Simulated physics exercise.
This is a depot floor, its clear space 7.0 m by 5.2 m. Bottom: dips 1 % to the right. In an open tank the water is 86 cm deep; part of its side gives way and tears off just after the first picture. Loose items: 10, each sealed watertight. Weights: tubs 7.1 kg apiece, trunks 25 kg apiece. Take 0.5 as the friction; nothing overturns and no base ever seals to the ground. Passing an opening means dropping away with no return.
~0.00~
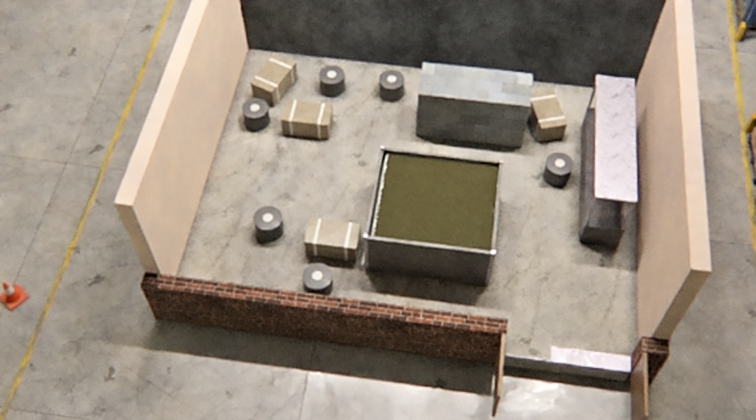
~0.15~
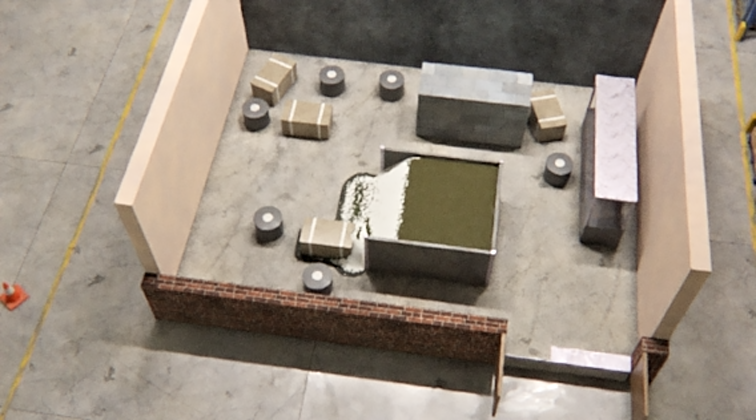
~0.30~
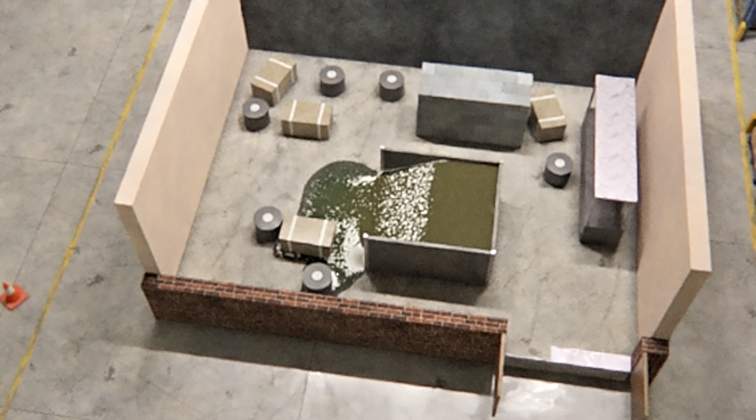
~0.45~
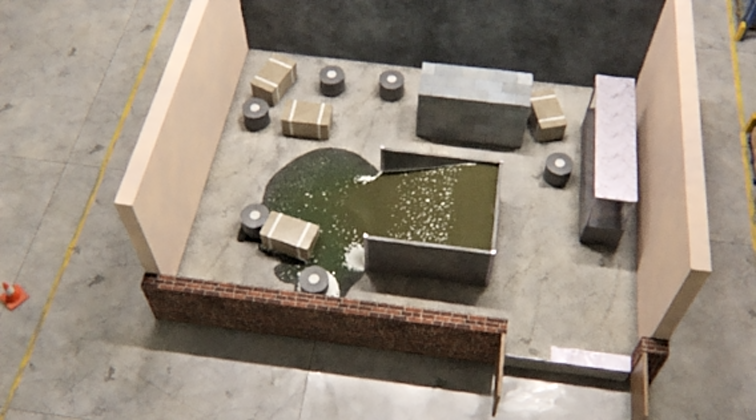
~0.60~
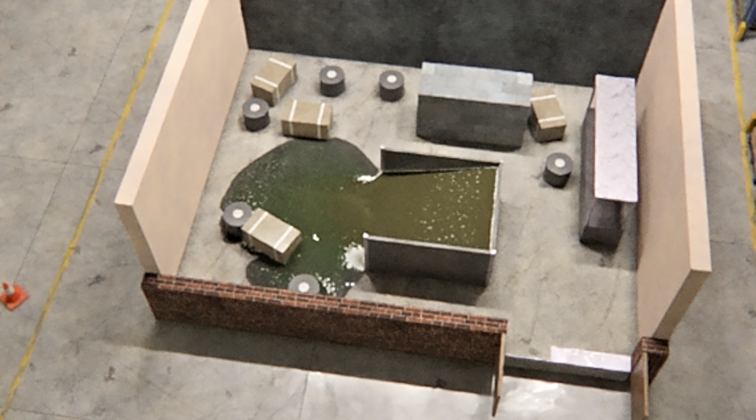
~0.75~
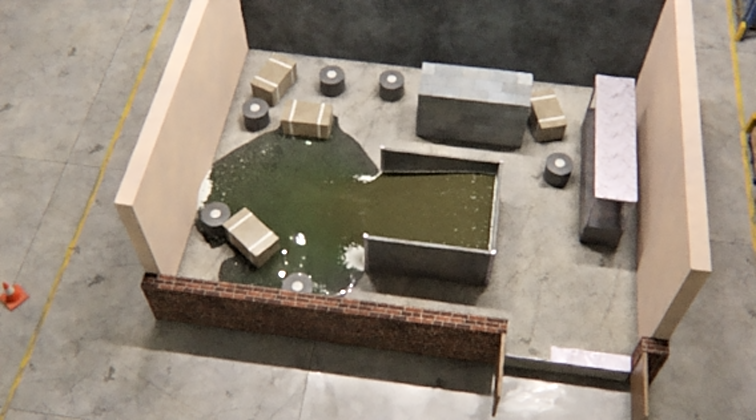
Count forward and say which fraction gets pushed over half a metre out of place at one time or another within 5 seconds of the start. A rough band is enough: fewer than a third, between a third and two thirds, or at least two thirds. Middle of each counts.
It's a large share, two thirds or more.
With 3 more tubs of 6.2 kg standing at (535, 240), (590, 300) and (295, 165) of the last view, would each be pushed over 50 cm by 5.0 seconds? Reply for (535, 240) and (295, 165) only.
Order as asked - not reached, surpassed.
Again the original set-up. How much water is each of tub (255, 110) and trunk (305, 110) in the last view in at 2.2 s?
Close to 22 and 4 centimetres.
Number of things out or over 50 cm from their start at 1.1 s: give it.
The number by then is 3.
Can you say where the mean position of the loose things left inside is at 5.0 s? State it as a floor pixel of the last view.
(425, 150).
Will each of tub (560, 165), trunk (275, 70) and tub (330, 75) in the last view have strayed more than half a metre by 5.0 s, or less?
Item one falls below it, item two exceeds it, item three exceeds it.
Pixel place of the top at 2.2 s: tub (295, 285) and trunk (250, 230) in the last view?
Somewhere around (234, 251) and (194, 242).
After 1.1 s 3 of 10 are over 50 cm from their spots; 2 afloat.
After 2.2 s 5 of 10 are over 50 cm from their spots; 4 afloat.
After 3.5 s 6 of 10 are over 50 cm from their spots; 6 afloat.
After 5.0 s 6 of 10 are over 50 cm from their spots, and 7 have been at some point; 8 afloat.
